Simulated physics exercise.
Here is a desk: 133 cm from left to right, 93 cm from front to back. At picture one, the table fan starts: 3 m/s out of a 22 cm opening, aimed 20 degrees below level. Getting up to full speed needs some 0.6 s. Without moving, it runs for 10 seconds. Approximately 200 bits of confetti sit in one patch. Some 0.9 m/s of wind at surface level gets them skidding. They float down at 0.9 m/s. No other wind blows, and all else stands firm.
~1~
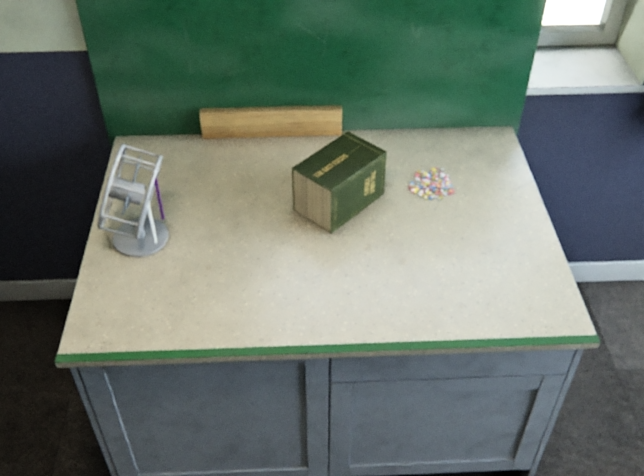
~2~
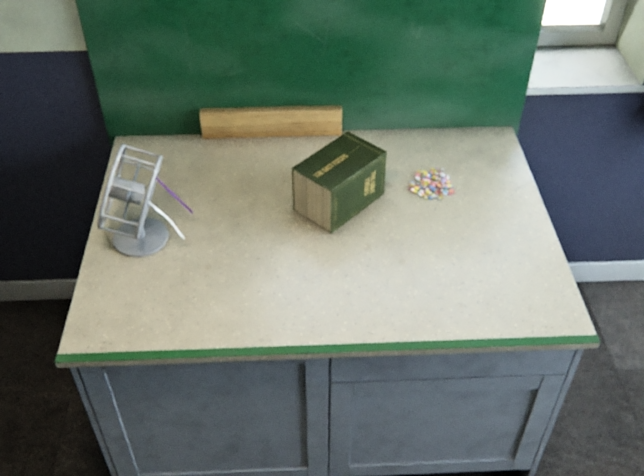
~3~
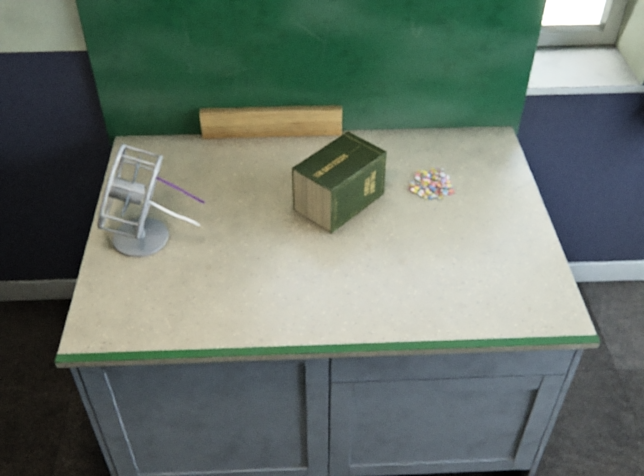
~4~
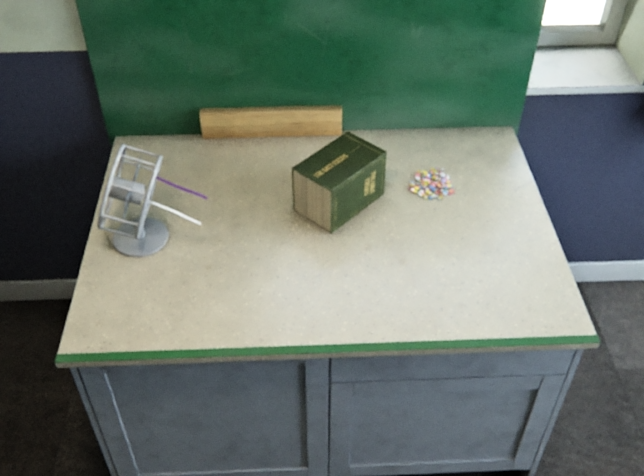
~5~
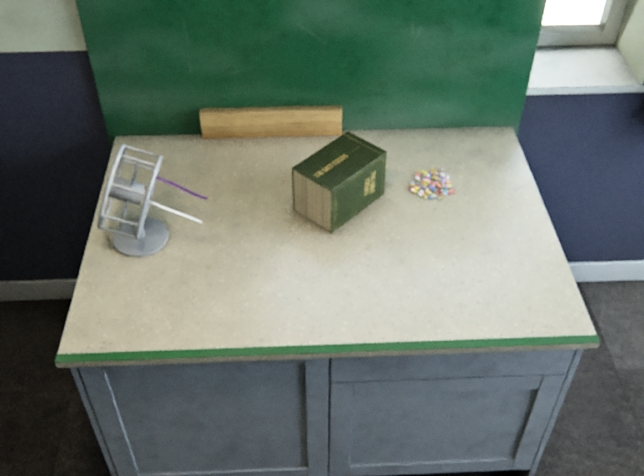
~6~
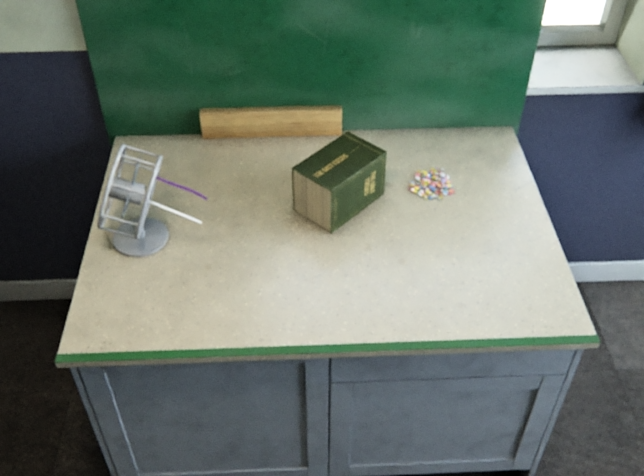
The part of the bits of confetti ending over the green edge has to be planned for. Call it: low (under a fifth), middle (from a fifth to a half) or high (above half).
Low.
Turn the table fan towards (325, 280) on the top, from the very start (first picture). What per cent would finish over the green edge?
I'd expect close to 0 percent of them to end up there.
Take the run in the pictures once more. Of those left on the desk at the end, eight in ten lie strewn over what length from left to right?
Around 10 centimetres from left to right.
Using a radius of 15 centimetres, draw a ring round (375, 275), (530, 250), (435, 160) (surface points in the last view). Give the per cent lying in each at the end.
I would say some 0 %, 0 % and 60 % respectively.
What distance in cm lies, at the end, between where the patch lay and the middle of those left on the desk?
0 cm.
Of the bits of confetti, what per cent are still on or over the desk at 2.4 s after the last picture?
I'd estimate about 100 per cent.
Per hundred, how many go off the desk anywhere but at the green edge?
Near 0 %.
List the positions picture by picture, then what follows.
The middle of the bits of confetti is near (429, 184), none has stirred yet and the mouth of the table fan is at (130, 192), in the first picture.
The middle of the bits of confetti is near (429, 182), none has stirred yet and the green edge is centred on (331, 353), in the second picture.
The middle of the bits of confetti is near (429, 182), none has stirred yet, the top of a book is at (340, 159) and the top of a board is at (271, 109), in the third picture.
The middle of the bits of confetti is near (429, 182) and none has stirred yet, in the fourth picture.
The middle of the bits of confetti is near (429, 182) and none has stirred yet, in the fifth picture.
The middle of the bits of confetti is near (429, 182) and none has stirred yet, in the sixth picture.
Then, 1.2 s after the last picture, 0 % are over the green edge; the middle of those still in play is near (429, 182); 86 % have settled or left.
Then, 2.4 s after the last picture, 0 % are over the green edge; the middle of those still in play is near (429, 182); 87 % have settled or left.
Then, 4.7 s after the last picture, 0 % are over the green edge; the middle of those still in play is near (429, 182); 89 % have settled or left.
Then, 9.2 s after the last picture, at the end, 0 % are over the green edge; the middle of those still in play is near (429, 182).
